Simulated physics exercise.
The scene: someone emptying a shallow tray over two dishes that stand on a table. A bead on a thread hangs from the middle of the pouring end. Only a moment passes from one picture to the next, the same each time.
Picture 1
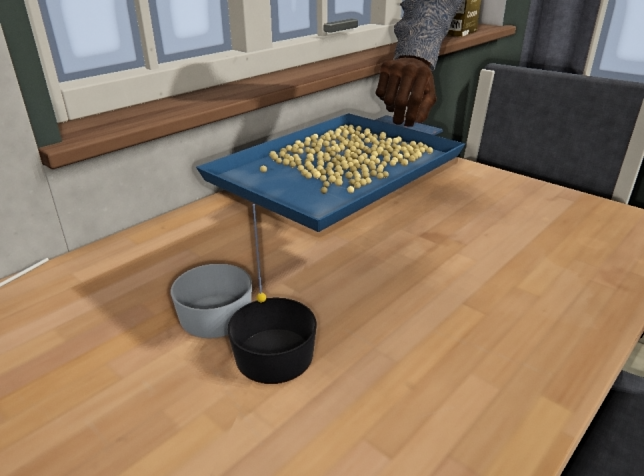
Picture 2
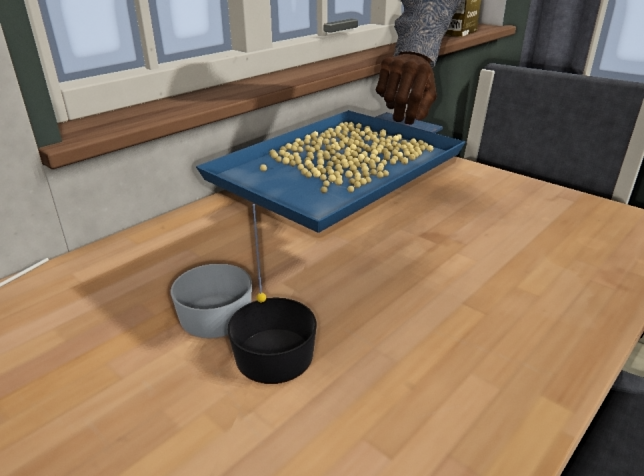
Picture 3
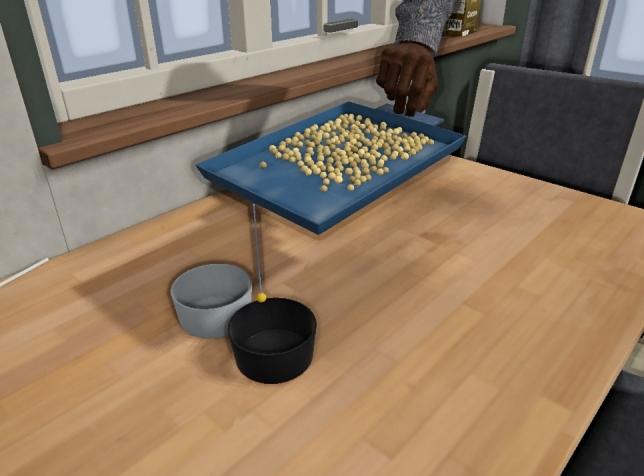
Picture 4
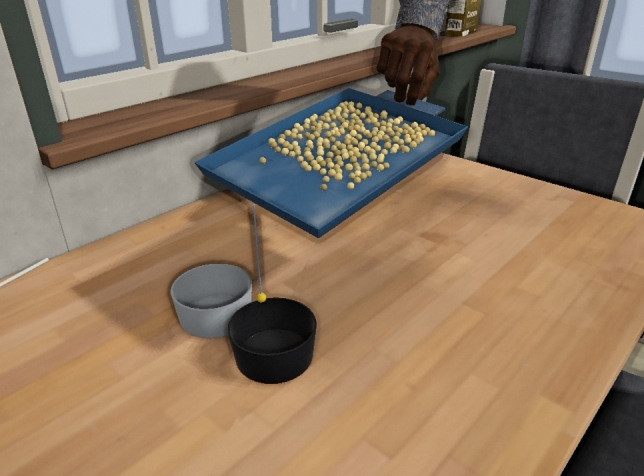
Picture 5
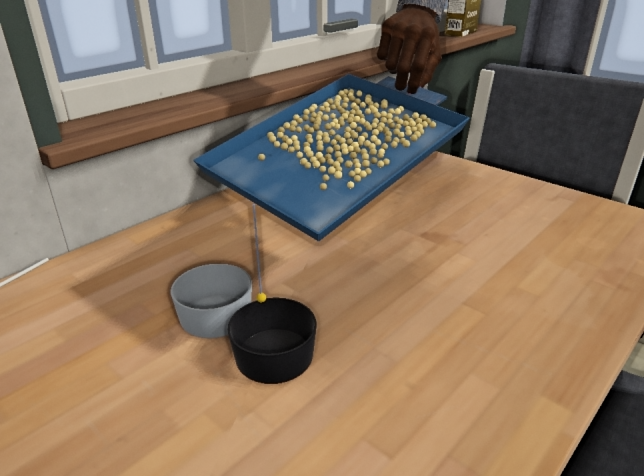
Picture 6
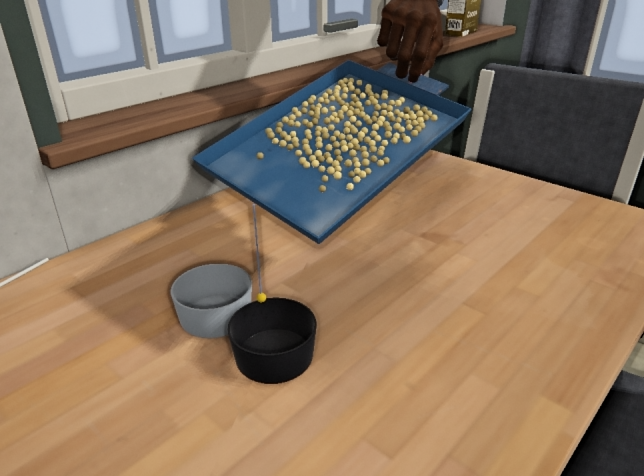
A blue tray scattered with pale yellow beans starts out nearly level above a wooden table, a hand gripping its far end. The hand lifts that end steadily, and the tray slopes more steeply toward the grey and black dishes, its near edge dipping at the right corner.
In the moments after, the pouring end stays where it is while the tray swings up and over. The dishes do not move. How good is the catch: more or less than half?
Together they catch under half.
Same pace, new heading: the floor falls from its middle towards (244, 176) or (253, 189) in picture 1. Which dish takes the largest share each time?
At the first place the left-hand dish, at the second left.
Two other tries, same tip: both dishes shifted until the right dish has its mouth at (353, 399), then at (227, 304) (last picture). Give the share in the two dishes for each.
The first gives 60 %, the second 0 %.
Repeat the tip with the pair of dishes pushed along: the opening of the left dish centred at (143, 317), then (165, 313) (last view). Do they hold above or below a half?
One: Less than half. Two: Under half.
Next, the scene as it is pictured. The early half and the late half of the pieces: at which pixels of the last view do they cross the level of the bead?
Early half (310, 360), late half (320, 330).
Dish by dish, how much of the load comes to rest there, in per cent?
The left dish has 0 per cent, the right dish has 10.
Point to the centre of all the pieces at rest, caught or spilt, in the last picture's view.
At about (319, 422).
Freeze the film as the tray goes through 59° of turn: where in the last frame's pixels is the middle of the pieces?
Close to (314, 264).
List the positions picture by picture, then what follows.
The first frame shows corners of the pouring end at (203, 167) and (318, 216), level; middle of the load at (352, 154), soya beans; left dish at (181, 316); right dish at (240, 360); bead on its thread at (261, 298).
The second frame shows corners of the pouring end at (203, 166) and (318, 217), level; middle of the load at (352, 153).
The third frame shows corners of the pouring end at (203, 164) and (318, 220), tipped barely, lowest at the right corner; middle of the load at (352, 148).
The fourth frame shows corners of the pouring end at (202, 162) and (318, 224), tipped a little, lowest at the right corner; middle of the load at (352, 140).
The fifth frame shows corners of the pouring end at (201, 159) and (318, 228), tipped a little, lowest at the right corner; middle of the load at (352, 133).
The sixth frame shows corners of the pouring end at (200, 157) and (318, 232), tipped clearly, lowest at the right corner; middle of the load at (352, 128), about two thirds on the move; left dish at (181, 316); right dish at (240, 360).
Soon, tray tipped steeply; about half on the tray; a stray few in the right dish; about a quarter outside both; about a quarter in the air.
A while on, tray tipped right over; a stray few on the tray; a small part in the right dish; most outside both; a small part in the air.
Towards the end, tray tipped past a quarter turn; a small part in the right dish; nearly all outside both.
Finally, tray tipped past a quarter turn; a small part in the right dish; none in the left dish; nearly all outside both.
